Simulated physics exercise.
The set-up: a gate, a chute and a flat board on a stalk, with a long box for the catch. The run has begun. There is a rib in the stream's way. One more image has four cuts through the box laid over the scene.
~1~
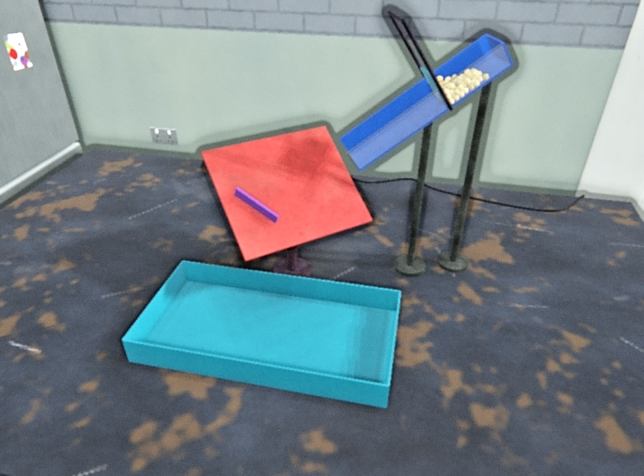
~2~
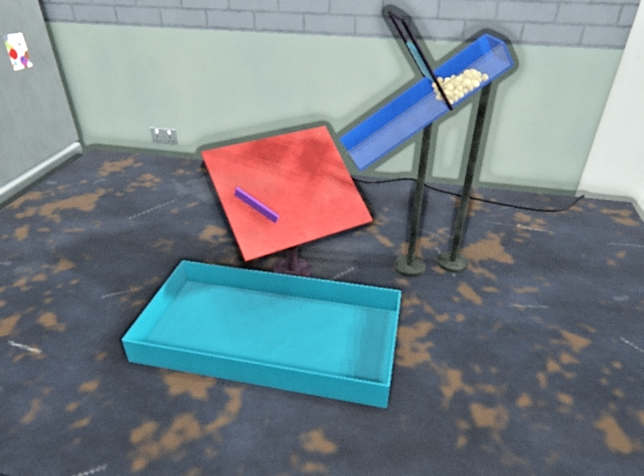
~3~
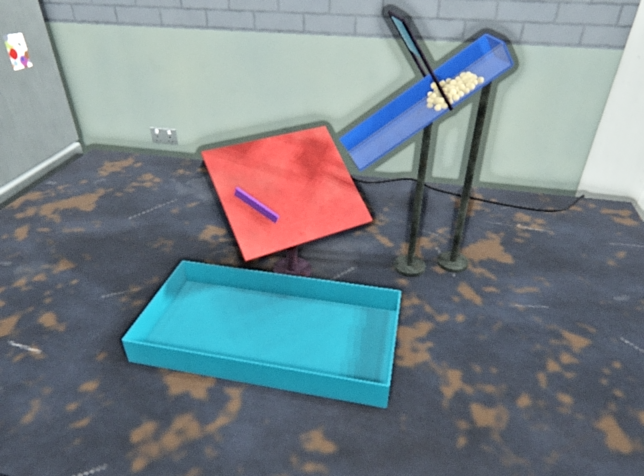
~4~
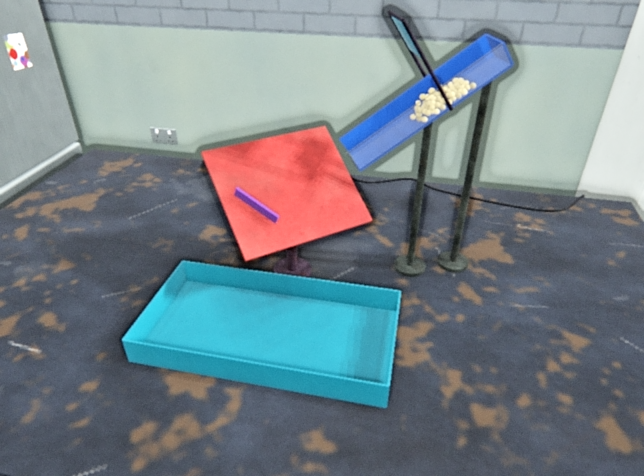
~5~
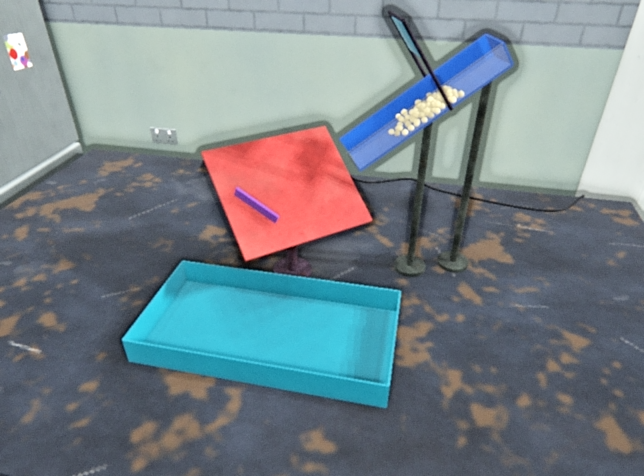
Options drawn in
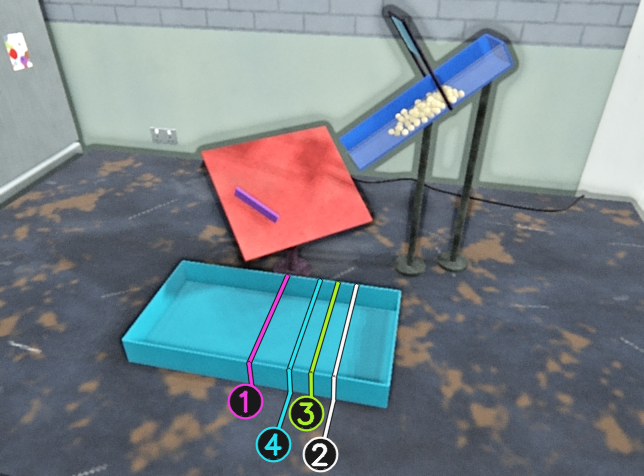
In this clip, a pile of small pale pieces slides down a sloping blue chute, passing under a raised gate and spreading out leftward, while the tilted red board with its purple rib and the empty turquoise box stay still.
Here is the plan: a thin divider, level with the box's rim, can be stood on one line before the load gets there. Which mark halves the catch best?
Best: 4.
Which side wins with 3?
The left side.
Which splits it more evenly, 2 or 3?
The answer is 3.
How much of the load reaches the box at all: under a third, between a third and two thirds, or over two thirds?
About that: Over two thirds.
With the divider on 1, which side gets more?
The right side.
On the marked copy, line 1 crosses the front rim at (249, 362); line 2 crosses the front rim at (334, 376); line 3 crosses the front rim at (311, 372); line 4 crosses the front rim at (289, 369).
With 1, of what is caught, a small part on the left of the divider, most on the right.
With 2, of what is caught, nearly all on the left of the divider, a small part on the right.
With 3, of what is caught, most on the left of the divider, about a quarter on the right.
With 4, of what is caught, about two thirds on the left of the divider, about a third on the right.
